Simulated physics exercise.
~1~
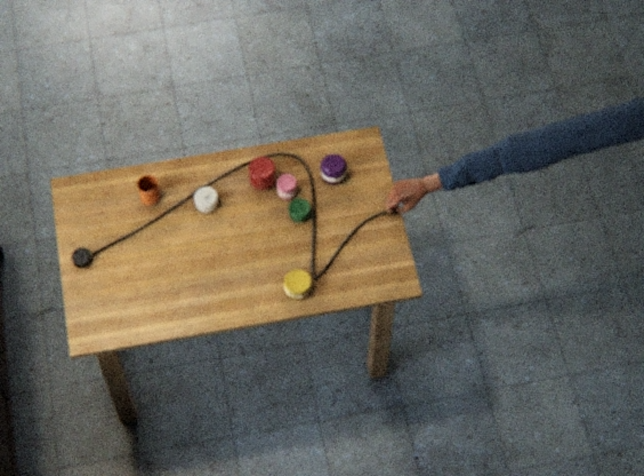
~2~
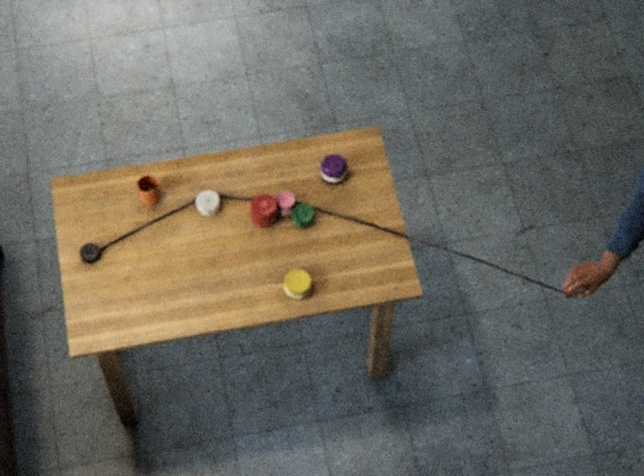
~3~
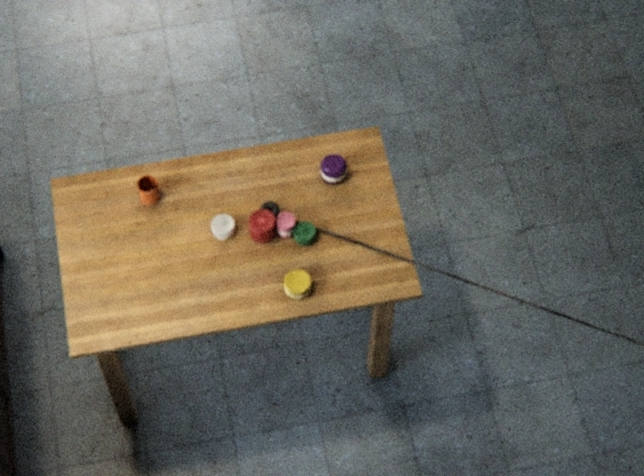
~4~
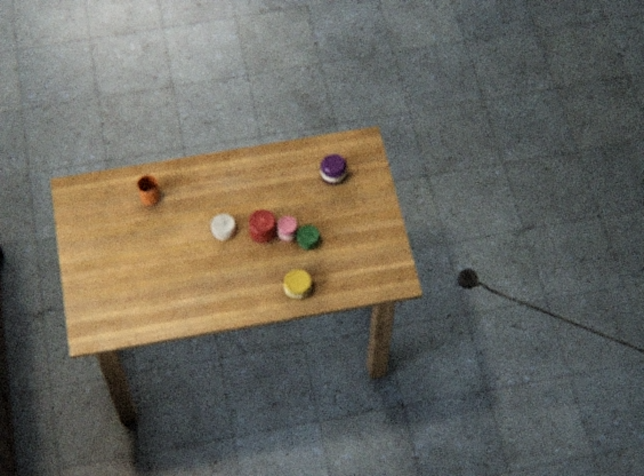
A hand pulled a black cord rightward across a wooden table, dragging the red, pink, green and white containers a little way down, until the dark round piece at its end slid past them and off the table's right side, leaving the others in place.
